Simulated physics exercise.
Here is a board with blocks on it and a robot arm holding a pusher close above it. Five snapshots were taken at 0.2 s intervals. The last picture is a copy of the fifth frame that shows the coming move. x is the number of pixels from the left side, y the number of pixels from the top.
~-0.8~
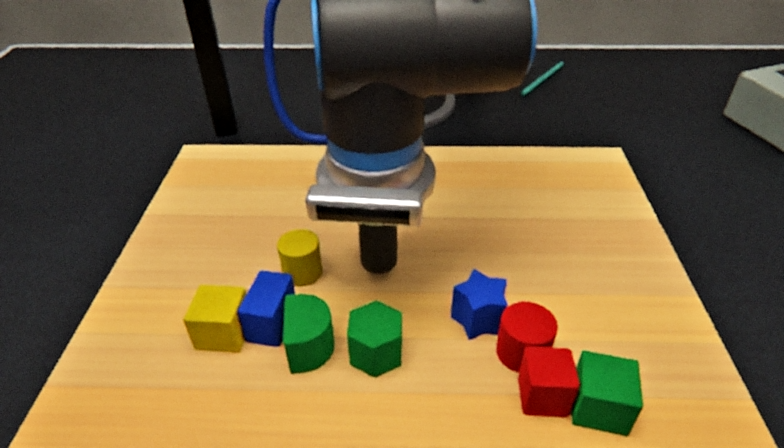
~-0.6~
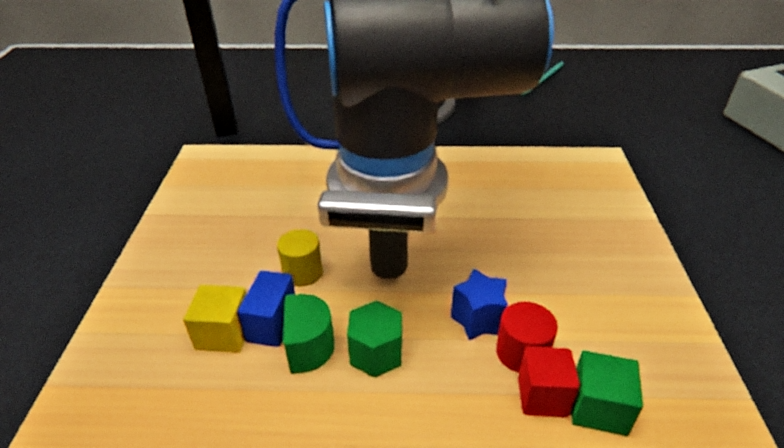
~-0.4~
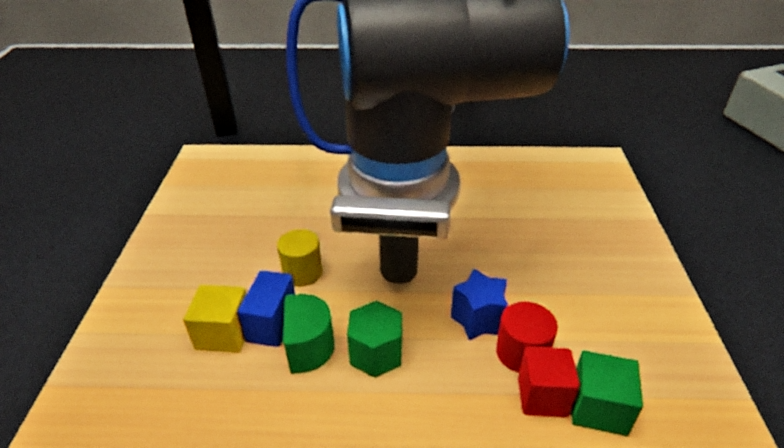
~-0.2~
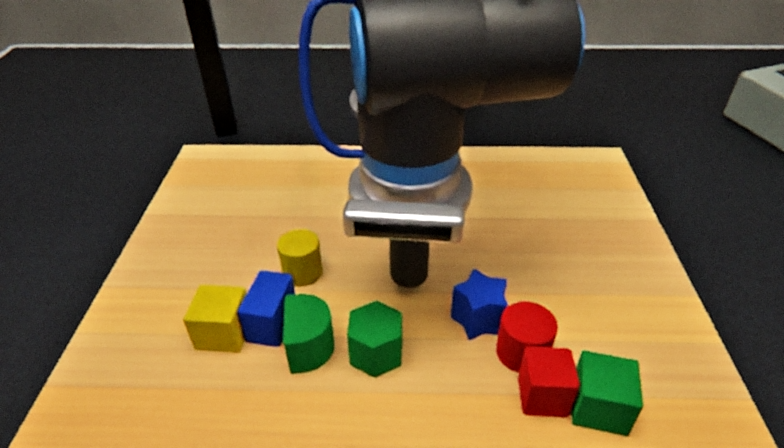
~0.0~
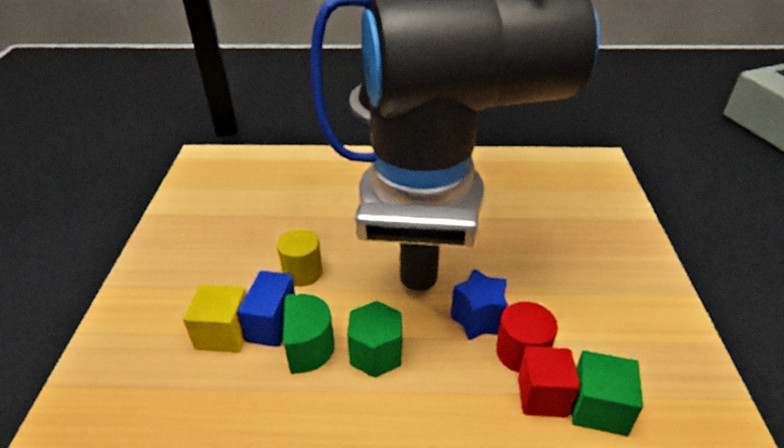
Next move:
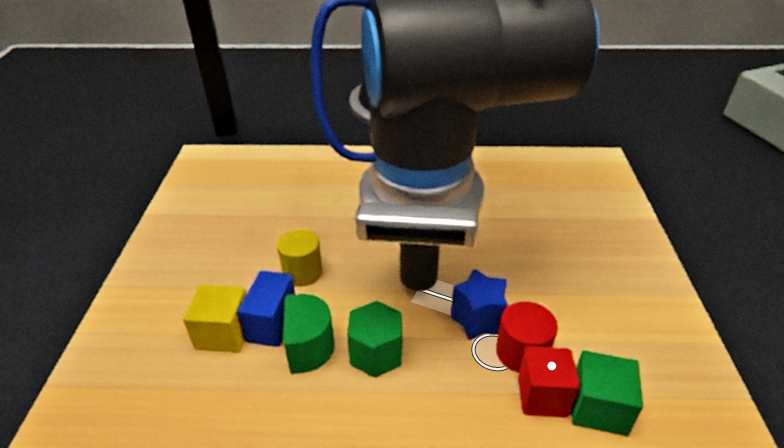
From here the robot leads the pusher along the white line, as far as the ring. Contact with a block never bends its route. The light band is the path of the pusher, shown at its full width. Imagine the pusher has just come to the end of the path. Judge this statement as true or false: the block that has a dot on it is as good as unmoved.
It is false.
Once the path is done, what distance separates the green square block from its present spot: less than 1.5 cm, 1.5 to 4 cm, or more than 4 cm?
Range: 1.5 to 4 cm.
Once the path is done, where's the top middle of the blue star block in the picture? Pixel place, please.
At (544, 320).
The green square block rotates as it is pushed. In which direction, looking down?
Short answer: Clockwise.
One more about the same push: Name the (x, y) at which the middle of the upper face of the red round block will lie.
I predict (593, 346).
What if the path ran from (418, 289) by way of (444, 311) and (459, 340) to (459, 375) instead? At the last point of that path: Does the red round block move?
Going by the path, yes.
Drawn move, from (418, 289) via (454, 300) and (487, 318), ending at (495, 351); the dot is on the red square block.
On the path given first. One third of the way, pusher (456, 291); blue star block (489, 291); red round block (535, 324).
Two thirds of the way, pusher (488, 309); blue star block (532, 302), turned 15° anticlockwise; red round block (565, 336); red square block (558, 378); green square block (618, 383).
At the end, pusher (496, 341); blue star block (544, 320), turned 45° anticlockwise; red round block (593, 346); red square block (559, 381), turned 15° clockwise; green square block (641, 394), turned 25° clockwise.
